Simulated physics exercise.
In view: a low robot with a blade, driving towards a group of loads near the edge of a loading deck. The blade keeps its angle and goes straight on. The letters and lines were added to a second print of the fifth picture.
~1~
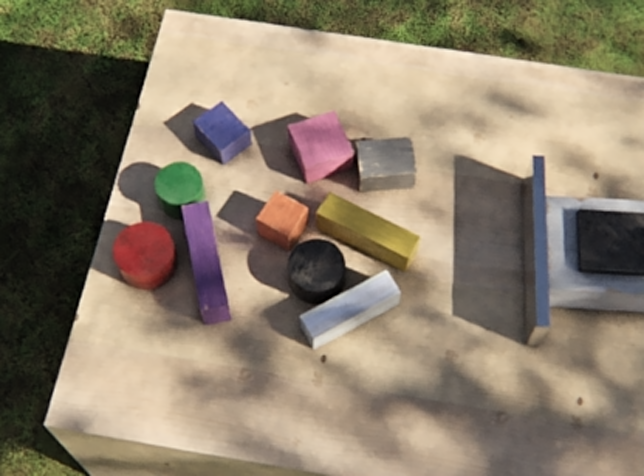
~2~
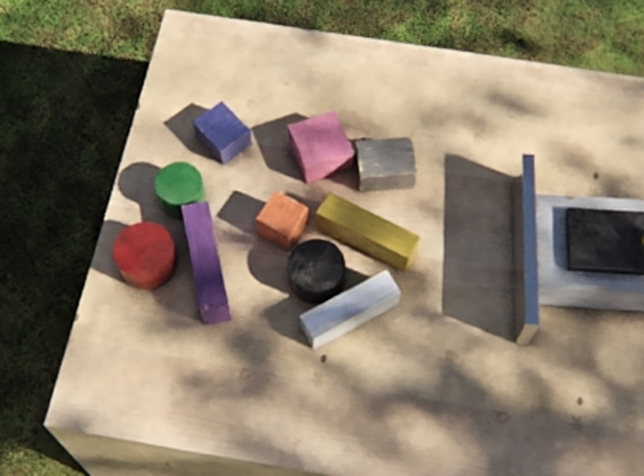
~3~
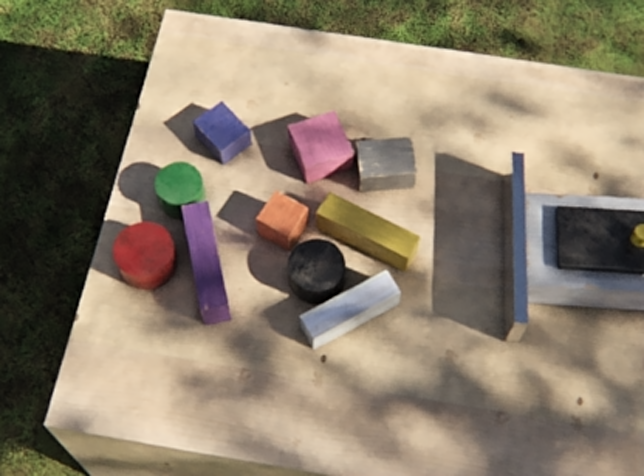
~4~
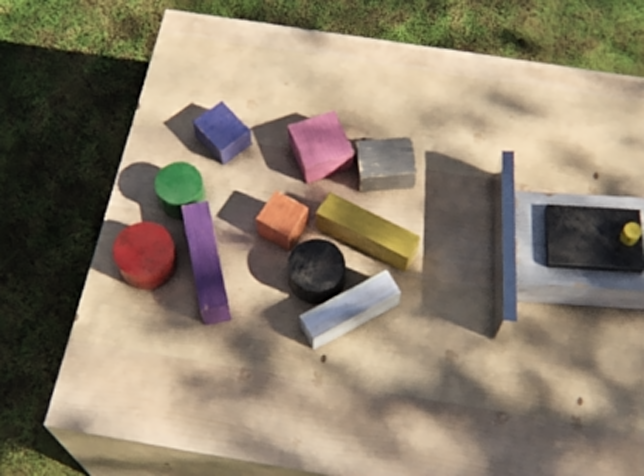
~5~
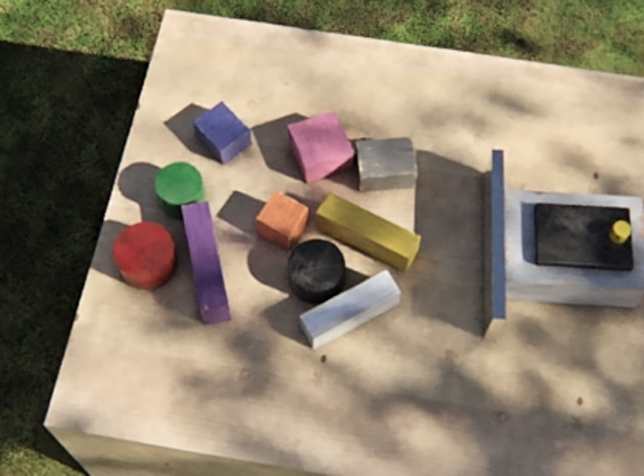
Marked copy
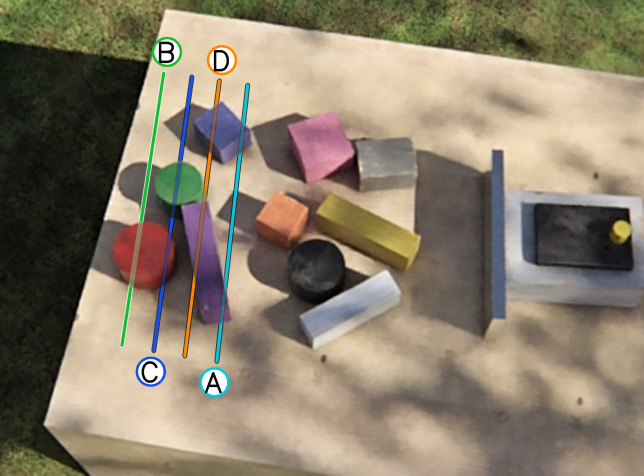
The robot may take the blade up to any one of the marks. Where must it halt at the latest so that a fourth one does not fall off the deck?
At D, and not beyond.
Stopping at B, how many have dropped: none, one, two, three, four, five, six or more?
Six or more.
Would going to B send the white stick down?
By then, no.
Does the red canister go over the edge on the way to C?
Yes.
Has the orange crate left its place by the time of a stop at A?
Yes.
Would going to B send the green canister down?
Yes.
On the marked copy, A at (233, 215); B at (144, 201); C at (174, 205); D at (203, 210).
With D. Early on, robot (467, 218); white stick (333, 311); pink crate (305, 145).
Further on, robot (362, 202); blue crate (155, 123); red canister (136, 255).
At the end, robot (280, 189); red canister over the edge; blue crate over the edge; two fallen.
As for the rest, A is within the limit but short; B drops eight; C drops five.
